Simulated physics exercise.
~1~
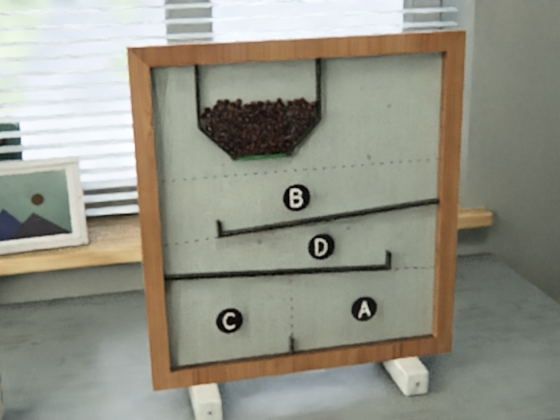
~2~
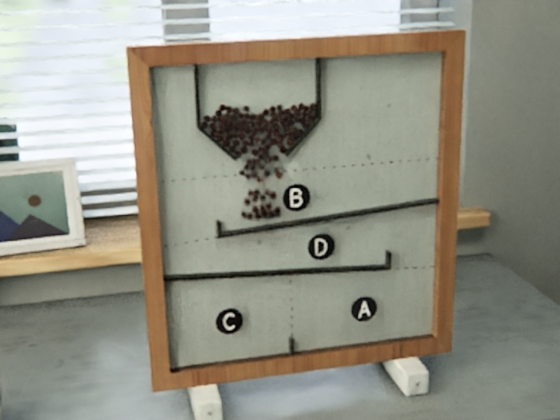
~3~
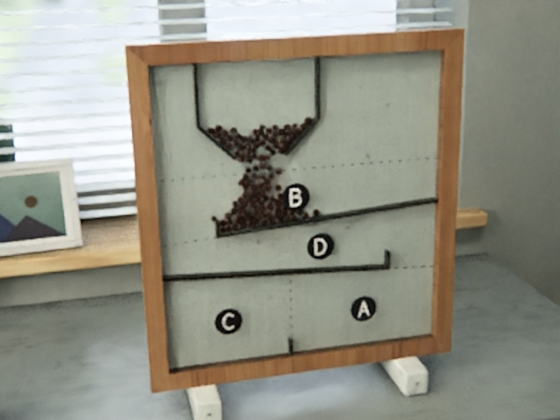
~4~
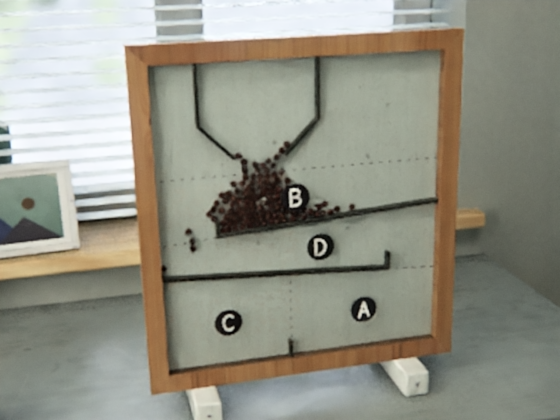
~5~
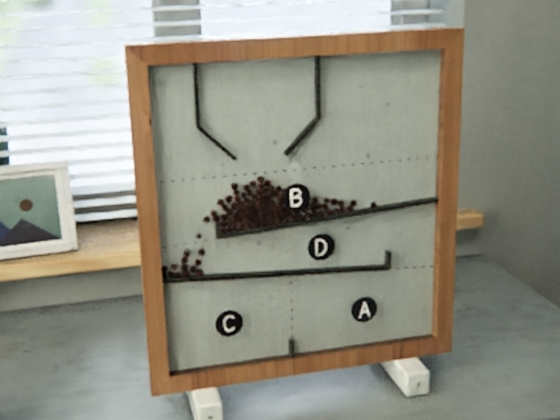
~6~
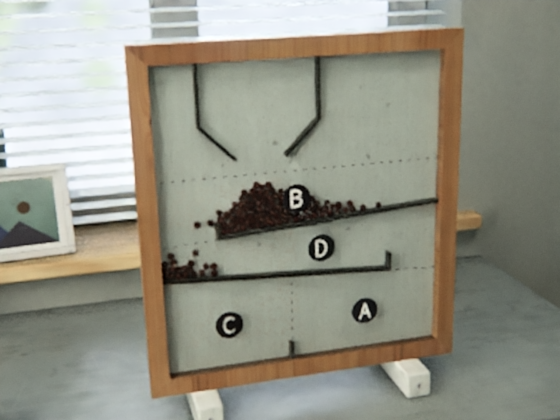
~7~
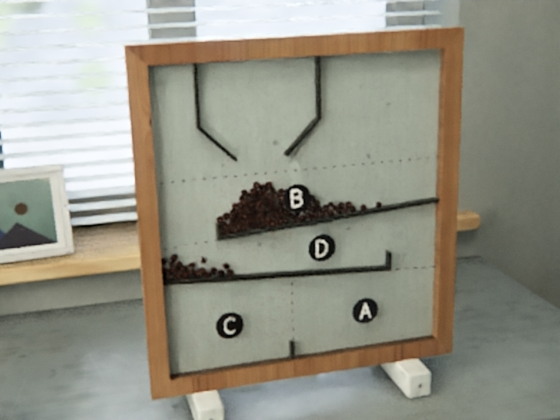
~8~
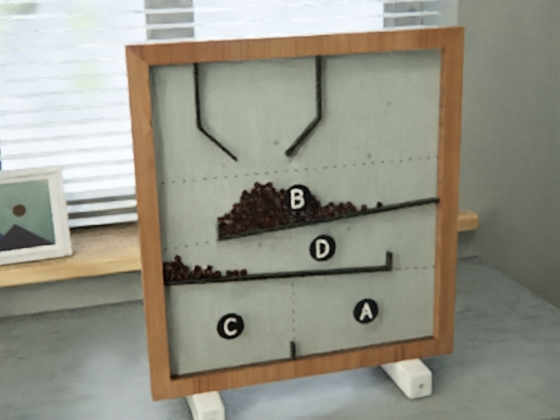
Dark round pills fill a hopper at the top of a wood-framed, clear-faced box on a grey table, seen from the front by a slowly drifting camera, with window blinds and a small framed landscape behind. The hopper's bottom opens and the pills pour onto the upper sloping ledge, piling up around the letter B. As the hopper empties, some spill off the ledge's left end and drop onto the lower ledge. They spread a little along its left side, then everything settles, with most pills heaped in B, a smaller share in D, and C and A empty.
